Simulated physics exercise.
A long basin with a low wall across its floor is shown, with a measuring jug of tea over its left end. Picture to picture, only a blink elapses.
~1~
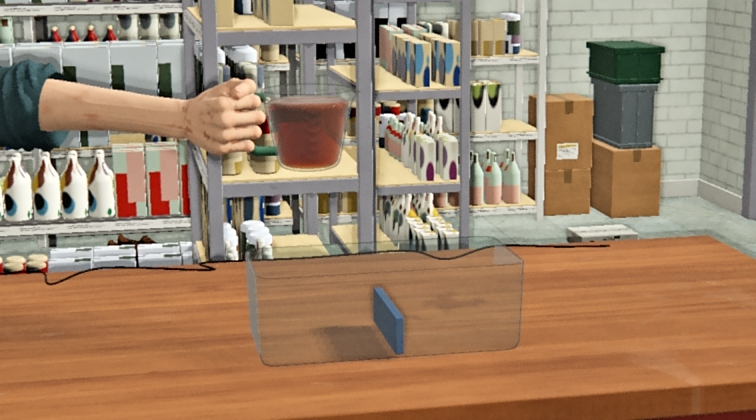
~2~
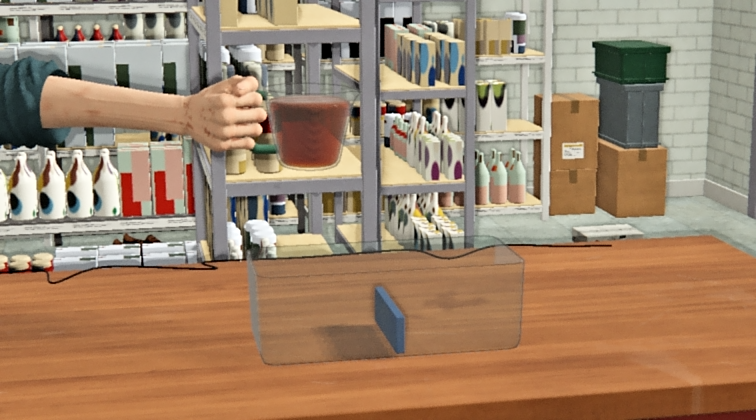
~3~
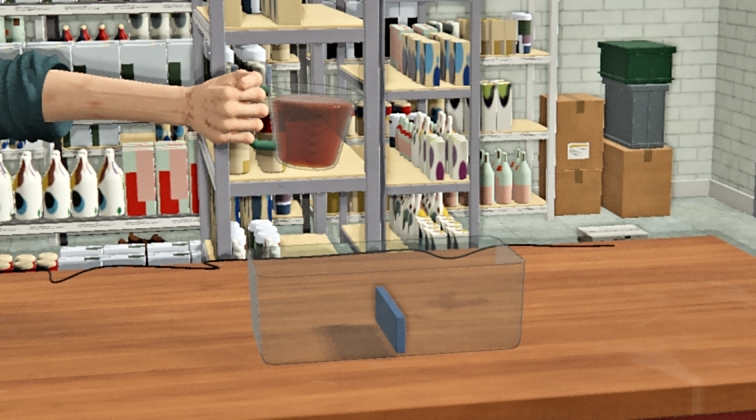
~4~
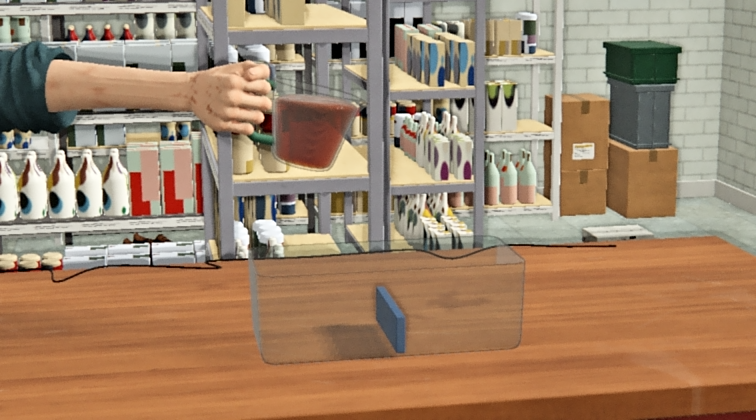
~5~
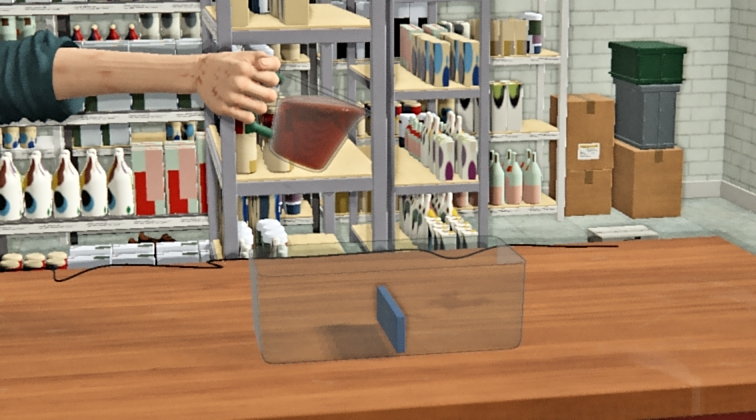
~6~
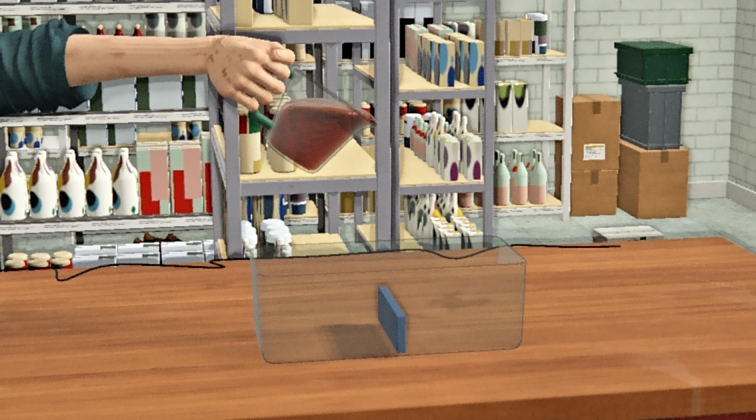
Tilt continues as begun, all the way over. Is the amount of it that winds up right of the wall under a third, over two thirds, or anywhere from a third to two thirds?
Tops two thirds.
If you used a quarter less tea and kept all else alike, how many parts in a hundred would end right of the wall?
70 per cent.
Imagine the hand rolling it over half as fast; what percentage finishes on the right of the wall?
Near 85 parts in a hundred.
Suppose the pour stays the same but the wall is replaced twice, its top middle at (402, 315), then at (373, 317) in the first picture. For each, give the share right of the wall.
Near 55 % and 90 %.
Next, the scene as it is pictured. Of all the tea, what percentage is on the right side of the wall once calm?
About 80 percent.
A moment on, the measuring jug is tipped right over and 32 per cent is still to pour, 0 is left of the wall and 26 right of it.
Next, the measuring jug is tipped right over and 2 per cent is still to pour, 14 is left of the wall and 73 right of it.
Then the measuring jug is tipped right over and 0 per cent is still to pour, 18 is left of the wall and 79 right of it.
Later the measuring jug is tipped right over and 0 per cent is still to pour, 19 is left of the wall and 79 right of it.
At rest 19 per cent lies left of the wall, 79 right of it and 3 outside.
